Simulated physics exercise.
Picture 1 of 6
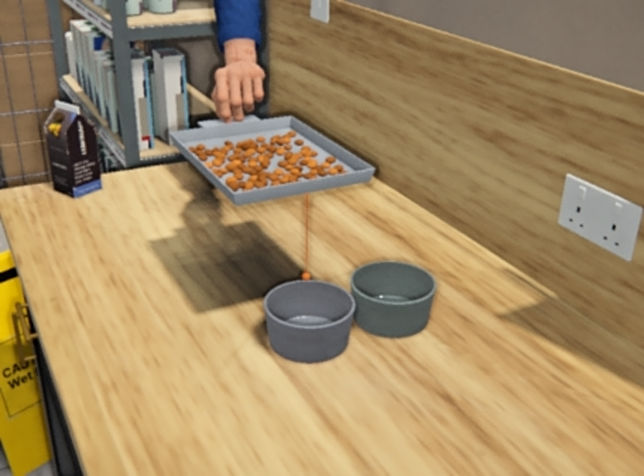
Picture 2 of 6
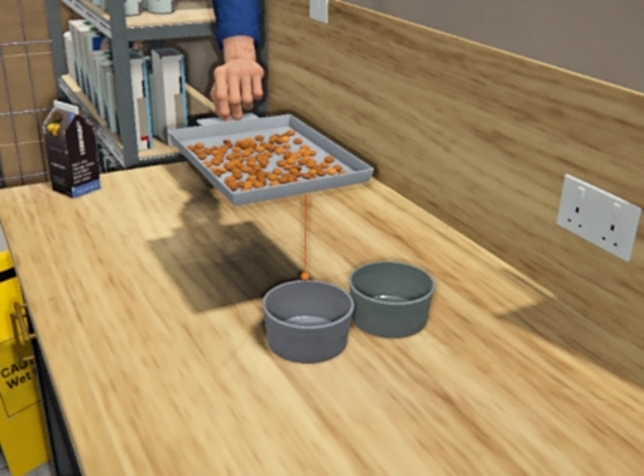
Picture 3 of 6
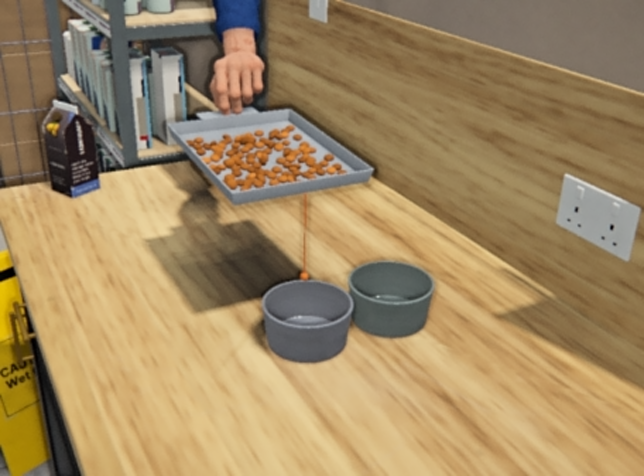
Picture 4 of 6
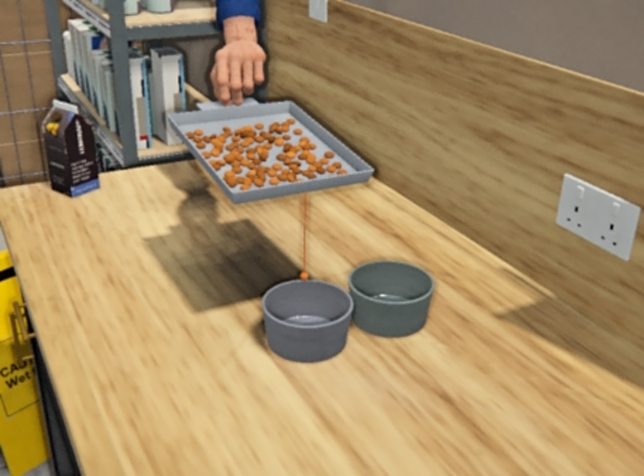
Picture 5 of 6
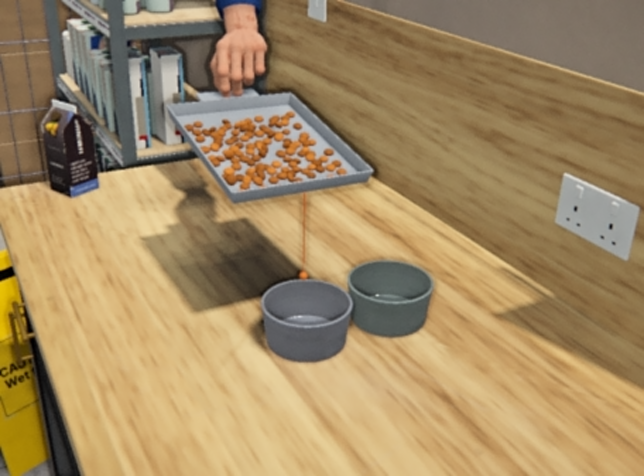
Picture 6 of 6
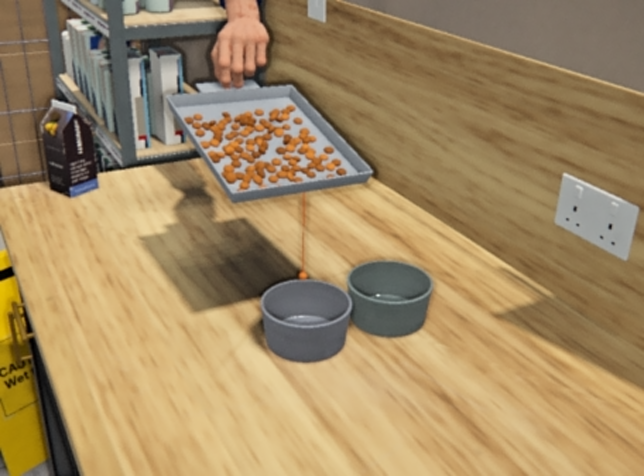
A hand held a grey tray of small orange-brown pieces above two round dishes on a wooden counter, then slowly raised its back edge, tilting it slightly while a bead hung beneath on a thread.
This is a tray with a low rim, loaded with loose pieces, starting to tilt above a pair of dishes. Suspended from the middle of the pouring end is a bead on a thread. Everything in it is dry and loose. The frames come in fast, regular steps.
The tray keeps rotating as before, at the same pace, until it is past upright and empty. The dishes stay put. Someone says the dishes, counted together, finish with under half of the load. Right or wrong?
Wrong, they hold over half.
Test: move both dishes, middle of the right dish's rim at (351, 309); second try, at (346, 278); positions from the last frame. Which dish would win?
Try 1: The rightmost dish; try 2: The rightmost dish.
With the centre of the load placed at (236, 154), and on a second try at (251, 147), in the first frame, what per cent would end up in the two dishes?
Close to 80 per cent, followed by close to 80 per cent.
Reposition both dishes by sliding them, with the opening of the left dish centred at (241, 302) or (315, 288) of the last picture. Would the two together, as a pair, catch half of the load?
Taking the places in turn, it's shy of half and then shy of half.
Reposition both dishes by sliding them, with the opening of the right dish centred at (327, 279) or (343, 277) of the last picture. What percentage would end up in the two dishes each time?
Trial 1: 20 percent; trial 2: 30 percent.
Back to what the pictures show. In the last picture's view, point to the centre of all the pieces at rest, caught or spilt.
The centre comes to rest close to (328, 334).
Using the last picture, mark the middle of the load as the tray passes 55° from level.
I'd mark the middle close to (297, 148).
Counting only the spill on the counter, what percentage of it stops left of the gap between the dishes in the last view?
Looks like close to 40 per cent of it.
Shortly afterwards, tray tipped steeply; the whole lot on the tray.
Next, tray tipped right over; near a quarter on the tray; near a quarter in the left dish; a little in the right dish; a little outside both; near a quarter in the air.
Some moments later, tray tipped past a quarter turn; near half in the left dish; near a quarter in the right dish; near a quarter outside both.
In the end, tray tipped past a quarter turn; near half in the left dish; near a quarter in the right dish; near a quarter outside both.
